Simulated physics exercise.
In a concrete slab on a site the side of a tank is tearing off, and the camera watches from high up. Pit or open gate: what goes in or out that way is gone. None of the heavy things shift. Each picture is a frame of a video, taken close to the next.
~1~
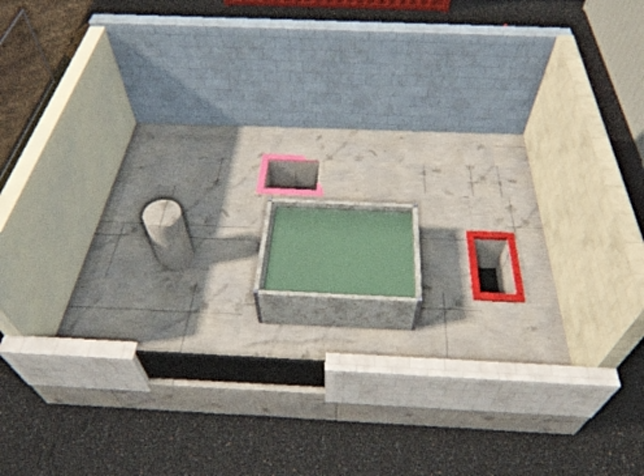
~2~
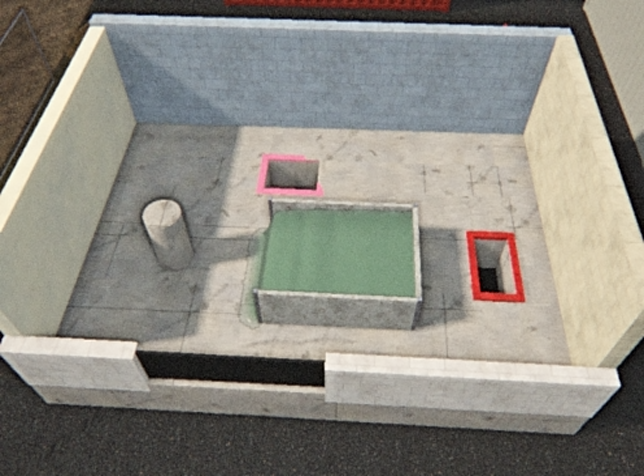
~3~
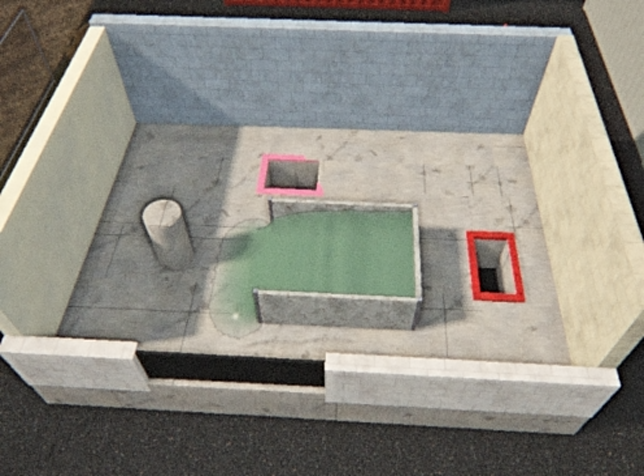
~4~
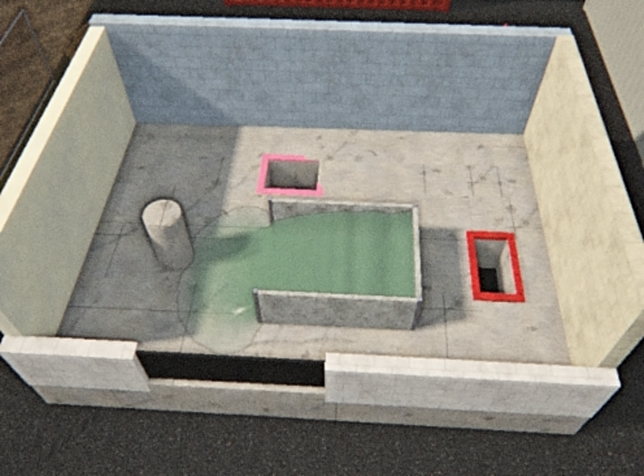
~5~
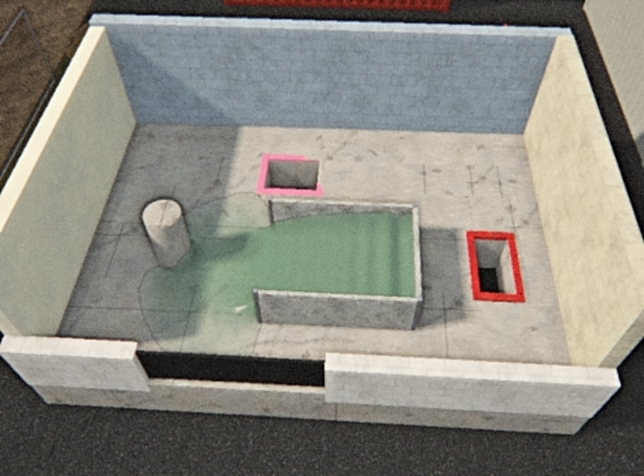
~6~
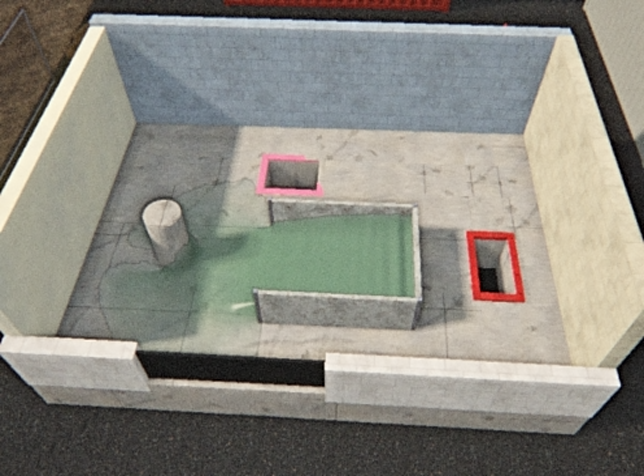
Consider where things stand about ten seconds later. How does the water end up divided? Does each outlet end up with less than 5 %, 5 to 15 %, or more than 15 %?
The gate fails to reach five per cent. The red pit fails to reach five per cent. The pink pit passes fifteen per cent.
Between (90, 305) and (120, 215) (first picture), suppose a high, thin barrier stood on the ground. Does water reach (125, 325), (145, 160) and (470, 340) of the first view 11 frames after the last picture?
Swamped; swamped; spared.
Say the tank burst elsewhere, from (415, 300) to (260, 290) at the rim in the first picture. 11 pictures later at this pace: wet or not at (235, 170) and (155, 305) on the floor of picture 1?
Result, in sequence: Untouched by the flood; inundated.
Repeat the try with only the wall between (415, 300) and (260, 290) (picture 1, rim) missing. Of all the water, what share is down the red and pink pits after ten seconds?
Red: 10 percent; pink: 10 percent.
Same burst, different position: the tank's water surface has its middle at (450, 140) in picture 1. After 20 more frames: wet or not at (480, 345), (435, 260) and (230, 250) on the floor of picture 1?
Unflooded - unflooded - soaked.
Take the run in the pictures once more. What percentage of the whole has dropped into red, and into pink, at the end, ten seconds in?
In turn 2 and 20 per cent.
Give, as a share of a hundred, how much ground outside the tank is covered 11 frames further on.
That works out at 40 %.
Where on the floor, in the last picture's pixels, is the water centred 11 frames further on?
Close to (207, 268).
A moment on, water covers 35 % of the floor; the gate 0 %, the red pit 0 %, the pink pit 0 %.
Next, water covers 40 % of the floor; the gate 0 %, the red pit 0 %, the pink pit 0 %.
Then, water covers 45 % of the floor; the gate 0 %, the red pit 0 %, the pink pit 0 %.
Later, water covers 80 % of the floor; the gate 0 %, the red pit 0 %, the pink pit 8 %.
In the end, water covers 100 % of the floor; the gate 0 %, the red pit 2 %, the pink pit 19 %.
